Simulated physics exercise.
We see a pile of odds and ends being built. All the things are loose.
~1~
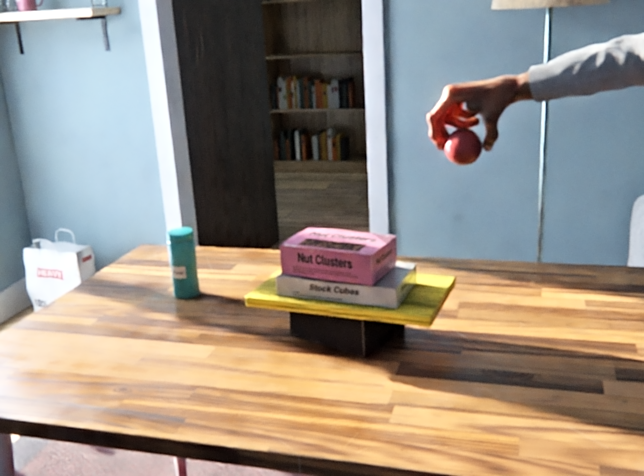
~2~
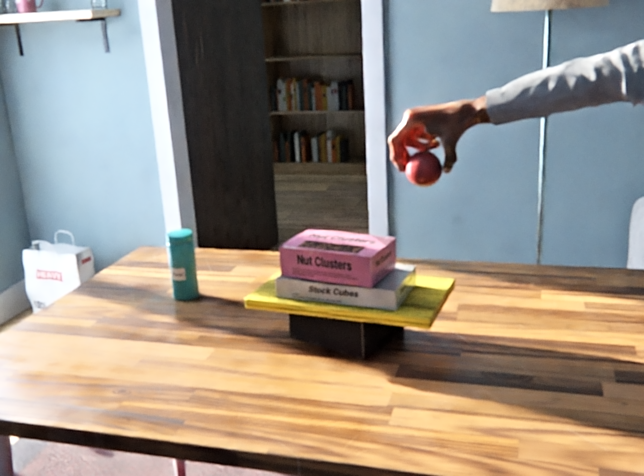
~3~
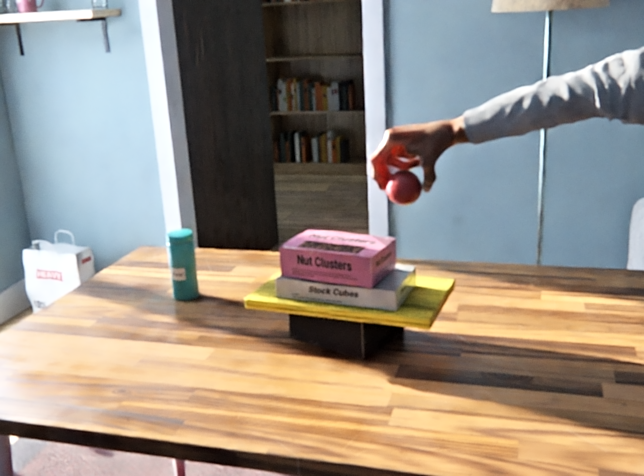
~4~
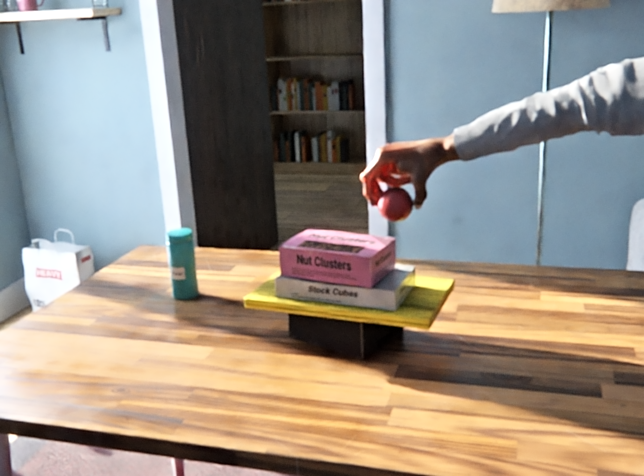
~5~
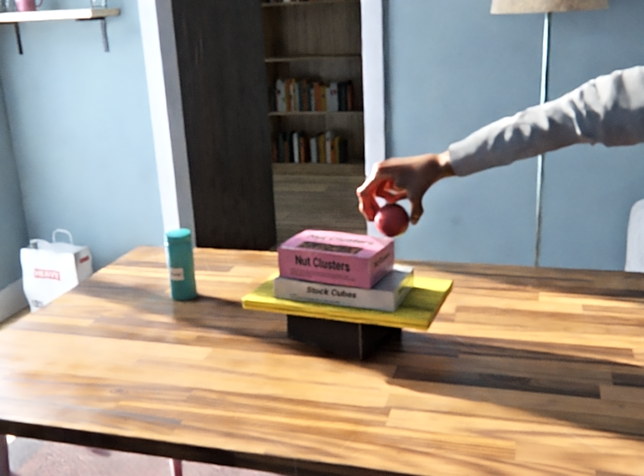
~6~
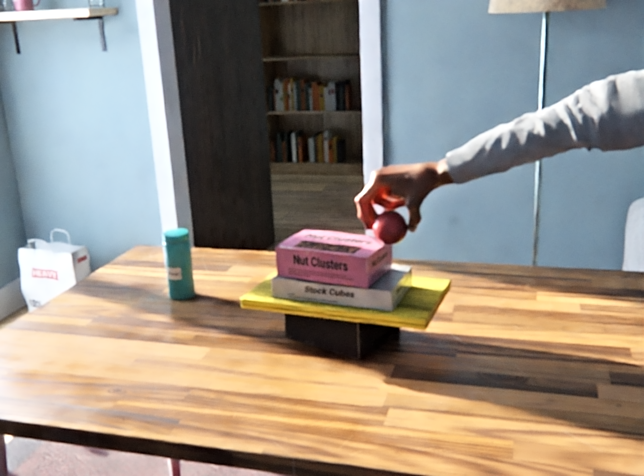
In the video, a hand holding a round red tomato moves left and downward over a wooden table, lowering it to the right side of a pink box stacked on a white packet, a yellow board and a black box.
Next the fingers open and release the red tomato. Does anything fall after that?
Outcome: The pile loses its balance.
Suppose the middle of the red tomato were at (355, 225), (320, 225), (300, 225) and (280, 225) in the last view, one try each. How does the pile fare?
First try: It keeps its balance; second try: It holds; third try: It stays up; fourth try: It comes apart.
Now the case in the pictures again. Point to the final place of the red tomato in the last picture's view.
Near (432, 284).
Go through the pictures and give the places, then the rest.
On its way; red tomato (463, 147); turquoise jar (184, 263), in the first picture.
On its way; red tomato (424, 169); white packet (347, 281), in the second picture.
On its way; red tomato (404, 188); black box (347, 317), in the third picture.
On its way; red tomato (395, 204); pink packet (338, 257), in the fourth picture.
On its way; red tomato (392, 220); yellow board (349, 294), in the fifth picture.
Set down, still held; red tomato (390, 227); turquoise jar (179, 264), in the sixth picture.
Then, 0.30 s later than the last frame, red tomato now fallen.
Then, 0.50 s later than the last frame, things are still on the move.
Then, 2.00 s later than the last frame, nothing new.
When it is over, fallen, red tomato; the other 5 as before. End places, in pixels of the last picture, red tomato near (432, 284). The pile comes apart.
